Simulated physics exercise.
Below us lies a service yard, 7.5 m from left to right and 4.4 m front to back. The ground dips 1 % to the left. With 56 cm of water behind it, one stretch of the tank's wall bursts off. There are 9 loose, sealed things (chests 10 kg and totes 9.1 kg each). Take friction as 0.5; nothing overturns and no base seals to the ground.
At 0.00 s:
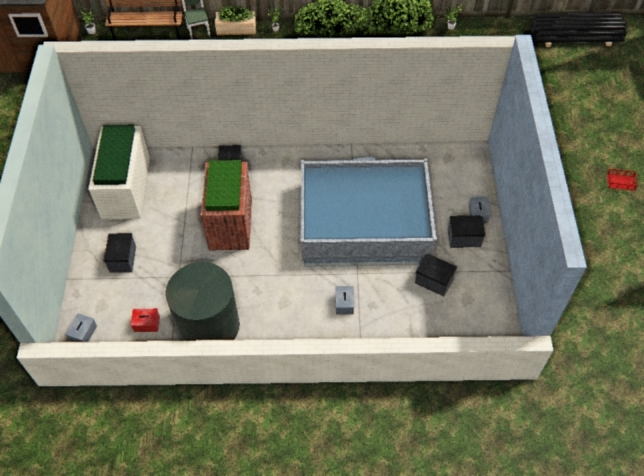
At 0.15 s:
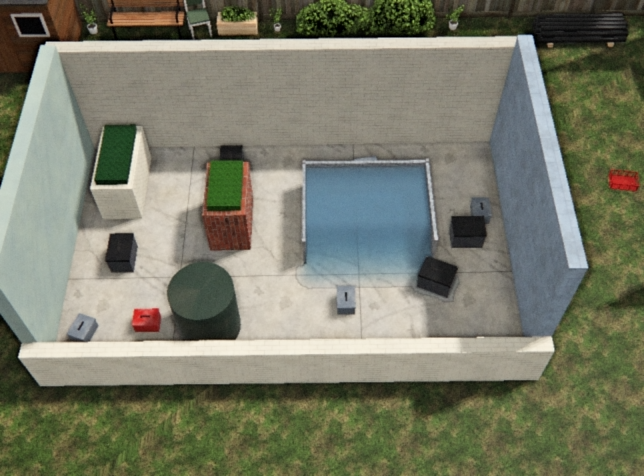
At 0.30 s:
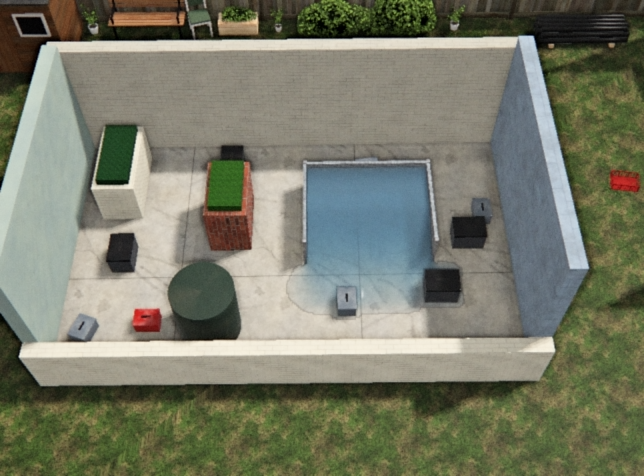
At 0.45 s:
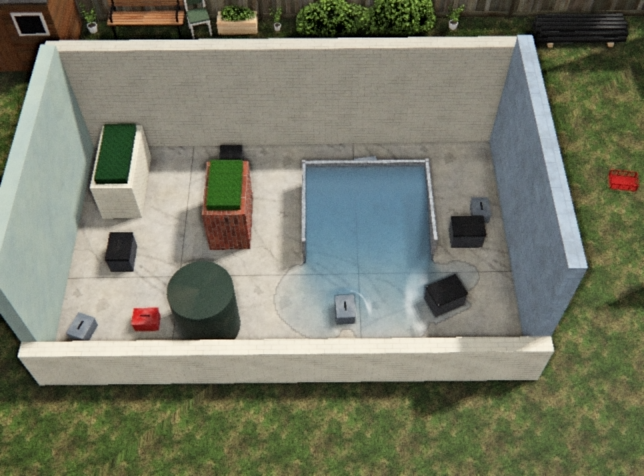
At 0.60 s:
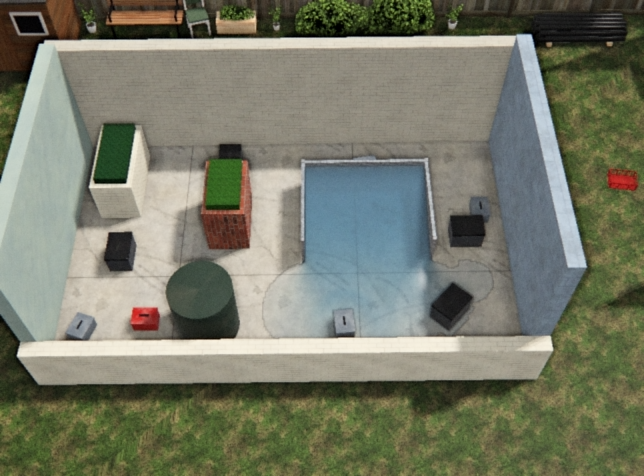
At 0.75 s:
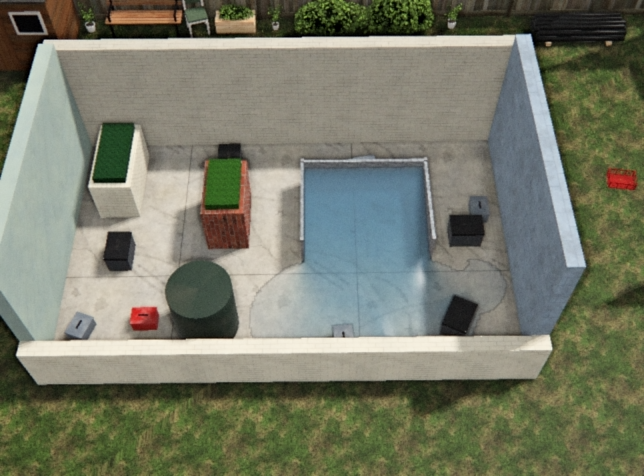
Water spreading from the open front of a raised pool across a walled yard, shifting a black box and a grey box.
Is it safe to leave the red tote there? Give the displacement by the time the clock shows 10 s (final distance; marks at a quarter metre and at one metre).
The red tote stays put.
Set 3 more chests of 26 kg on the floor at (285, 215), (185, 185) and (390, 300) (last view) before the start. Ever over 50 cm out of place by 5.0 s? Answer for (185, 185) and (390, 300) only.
In that order: Under, past it.
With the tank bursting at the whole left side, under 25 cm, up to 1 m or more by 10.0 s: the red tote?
In that case the red tote slides a little.
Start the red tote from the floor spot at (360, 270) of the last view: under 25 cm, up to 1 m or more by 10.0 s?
It travels far.
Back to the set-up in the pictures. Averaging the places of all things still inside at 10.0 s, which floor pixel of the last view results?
At about (169, 218).
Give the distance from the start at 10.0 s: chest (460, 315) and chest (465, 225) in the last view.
In turn: 450 cm, 500 cm.
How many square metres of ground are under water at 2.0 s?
Roughly 11.5 m2.
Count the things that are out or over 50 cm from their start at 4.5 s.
I count 5.
After 2.0 s the red tote is near (143, 315), 0.0 m from its start, aground; 2 afloat.
After 4.5 s the red tote is near (143, 315), 0.0 m from its start, aground; 4 afloat.
After 7.0 s the red tote is near (143, 315), 0.0 m from its start, aground; 5 afloat.
After 10.0 s the red tote is near (144, 315), 0.0 m from its start, aground; 6 afloat.
